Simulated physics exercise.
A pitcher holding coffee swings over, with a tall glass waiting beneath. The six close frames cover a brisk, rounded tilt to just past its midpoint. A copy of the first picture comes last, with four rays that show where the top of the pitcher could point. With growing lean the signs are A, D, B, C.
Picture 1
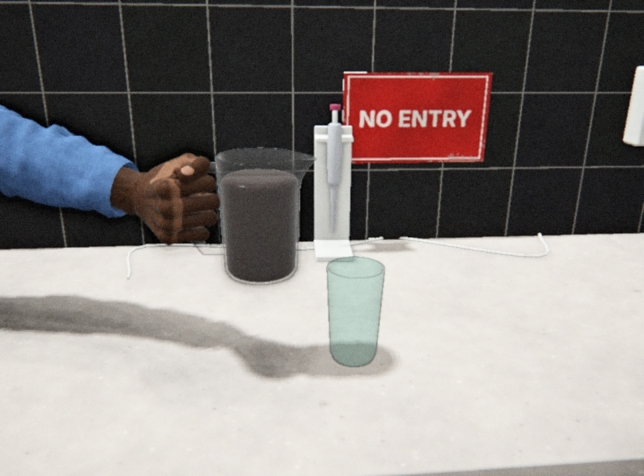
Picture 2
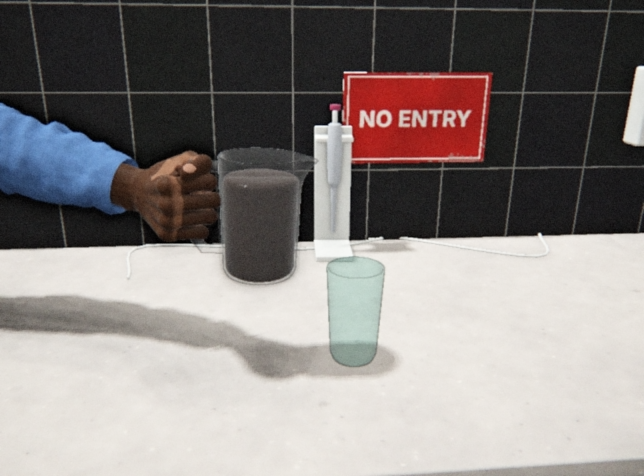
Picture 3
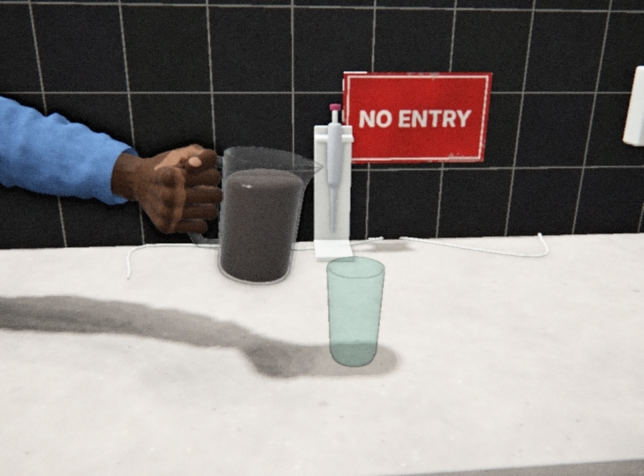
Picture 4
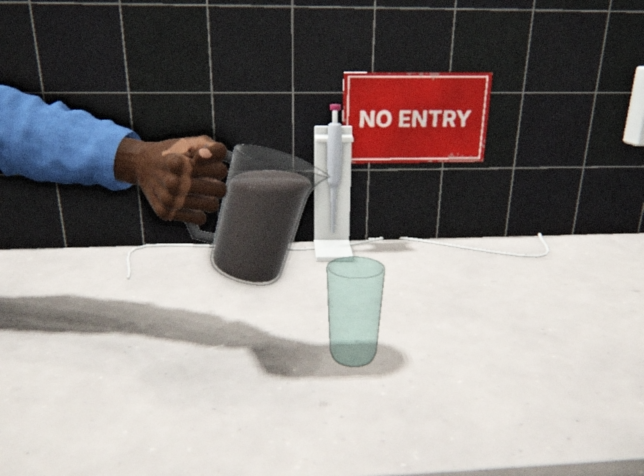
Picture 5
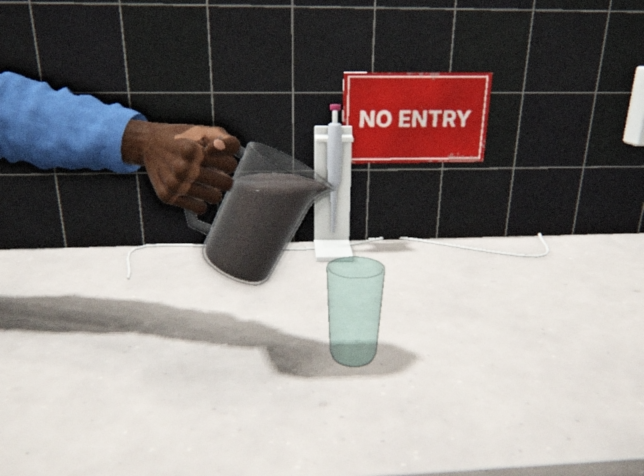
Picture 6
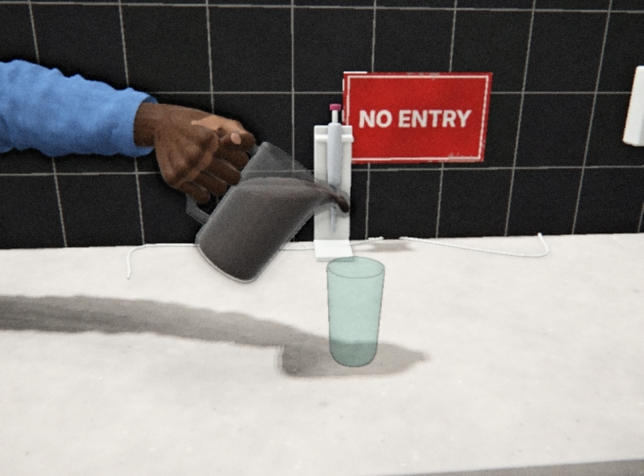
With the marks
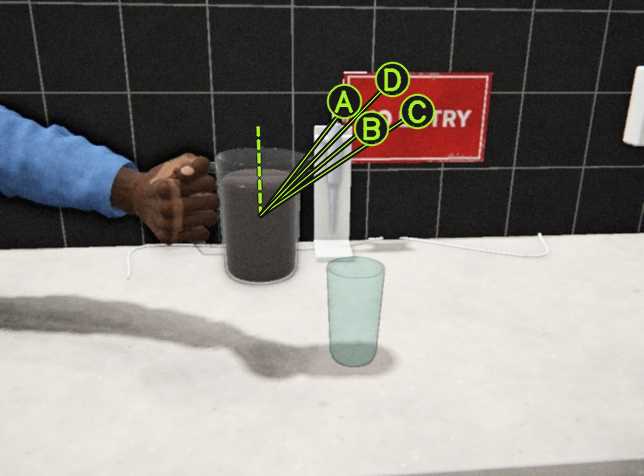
A hand in a blue sleeve held a clear pitcher of dark coffee, lifted it and tilted it steadily to the right above a tall greenish glass, until coffee started coming over the lip.
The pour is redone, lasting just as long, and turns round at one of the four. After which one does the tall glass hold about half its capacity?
Take C.
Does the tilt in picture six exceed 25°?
Yes, it does.
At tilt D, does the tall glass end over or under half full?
Under.
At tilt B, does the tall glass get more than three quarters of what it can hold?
No, less.
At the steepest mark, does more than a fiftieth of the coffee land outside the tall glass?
No.
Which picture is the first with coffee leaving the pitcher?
Picture 6.
On the marked copy, A at (336, 117); B at (355, 136); C at (403, 120); D at (380, 91).
Choosing A, the tall glass ends with about 16 % of what it can hold.
Choosing B, the tall glass ends with about 36 % of what it can hold.
Choosing C, the tall glass ends with about 49 % of what it can hold.
Choosing D, the tall glass ends with about 25 % of what it can hold.
